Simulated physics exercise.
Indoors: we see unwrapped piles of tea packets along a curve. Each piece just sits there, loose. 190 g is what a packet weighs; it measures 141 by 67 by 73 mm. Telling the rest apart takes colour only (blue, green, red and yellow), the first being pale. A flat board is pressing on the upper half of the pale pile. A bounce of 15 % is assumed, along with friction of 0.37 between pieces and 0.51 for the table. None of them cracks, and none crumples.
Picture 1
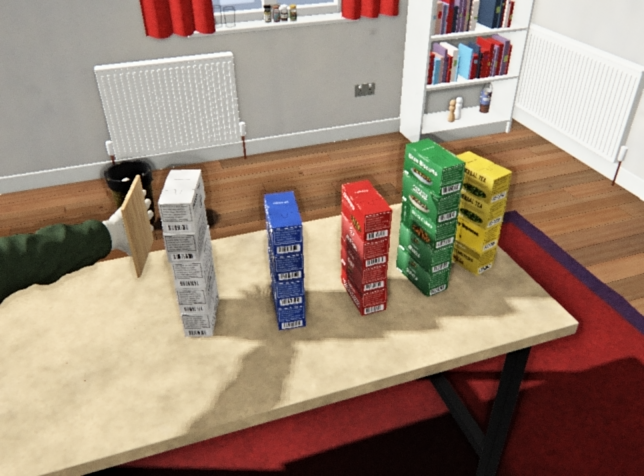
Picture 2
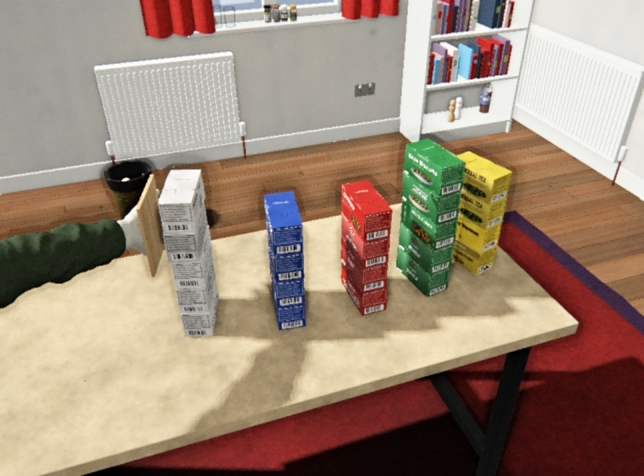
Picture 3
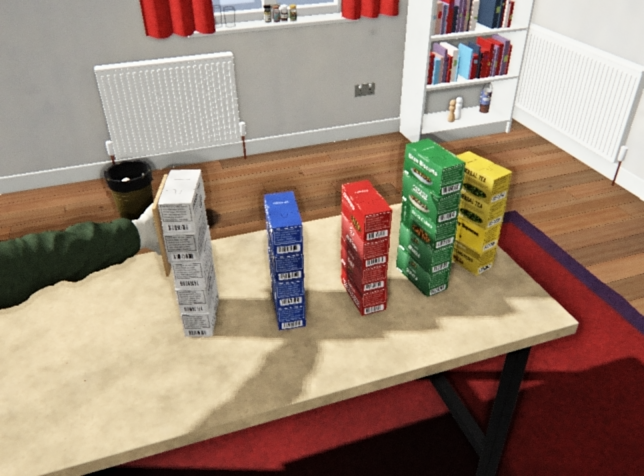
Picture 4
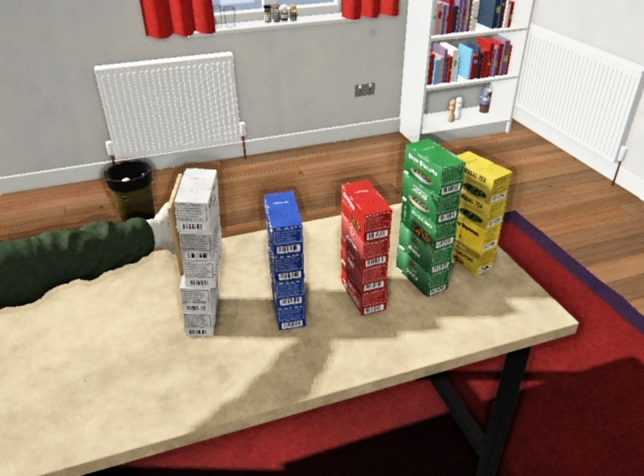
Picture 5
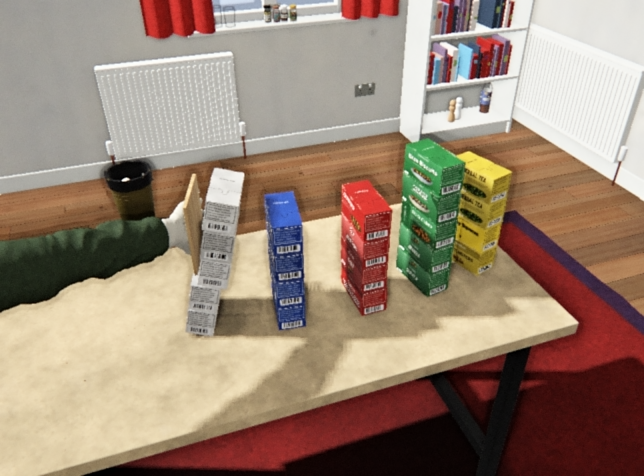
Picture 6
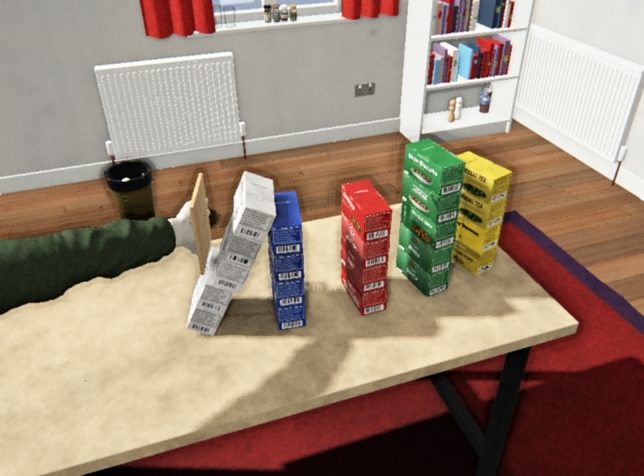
A hand in a dark green sleeve moves a flat board rightward across a table toward a pale stack of packets, beside blue, red, green and yellow stacks. The board meets the pale stack's upper part and pushes it, and the stack leans right toward the blue one while the others stay still.
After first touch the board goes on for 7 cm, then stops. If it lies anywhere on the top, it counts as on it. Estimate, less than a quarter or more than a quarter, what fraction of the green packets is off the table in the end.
The fraction off the table in the end is over a quarter.
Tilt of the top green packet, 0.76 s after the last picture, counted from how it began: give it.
Tilt from start: Approx. 25 degrees.
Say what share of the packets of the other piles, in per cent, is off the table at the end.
Something close to 30 percent of them.
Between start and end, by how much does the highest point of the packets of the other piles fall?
Roughly 16 centimetres.
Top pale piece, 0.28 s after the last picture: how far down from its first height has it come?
Roughly 10 cm lower.
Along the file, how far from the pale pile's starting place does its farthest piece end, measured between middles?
Some 42 centimetres along the file.
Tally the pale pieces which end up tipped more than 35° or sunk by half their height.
Exactly 5 pale pieces do.
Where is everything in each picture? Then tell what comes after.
In the first frame (each place is the centre of the face we see best), board (128, 236) 7 cm short; top green packet (422, 170); top blue packet (283, 209); the others all in place.
In the second frame, board (143, 235) 36 mm short; top green packet (422, 170).
In the third frame, board (159, 235) 5 mm short; top green packet (422, 170).
In the fourth frame, board (174, 234) 25 mm in, top of the pale pile leaning 4°; top green packet (422, 170); the others all in place.
In the fifth frame, board (189, 234) 55 mm in, top of the pale pile leaning 13°; top green packet (422, 170); the others all in place.
In the sixth frame, board (196, 233) 7 cm in, stopped, top of the pale pile leaning 25°; top green packet (422, 170); top blue packet (284, 208); the others all in place.
Then, 0.28 s later than the last frame, 5 of the pale pile down; none of the 5 green packets off the table (0 of 17 in all colours); top green packet unmoved; top blue packet tilted 21°.
Then, 0.76 s later than the last frame, 5 of the pale pile down; none of the 5 green packets off the table (0 of 17 in all colours); top green packet tilted 26°, 25 mm lower; top blue packet tilted 34°, 9 cm lower.
Then, 1.28 s later than the last frame, 5 of the pale pile down; 2 of the 5 green packets off the table (5 of 17 in all colours); top green packet upside down; top yellow packet upside down.
When it is over, 5 of the pale pile down; 2 of the 5 green packets off the table (5 of 17 in all colours); top green packet on its side; top yellow packet upside down. That is 40 per cent. In pixels of the last frame, middles, top green packet near (550, 365), top yellow packet near (545, 347).
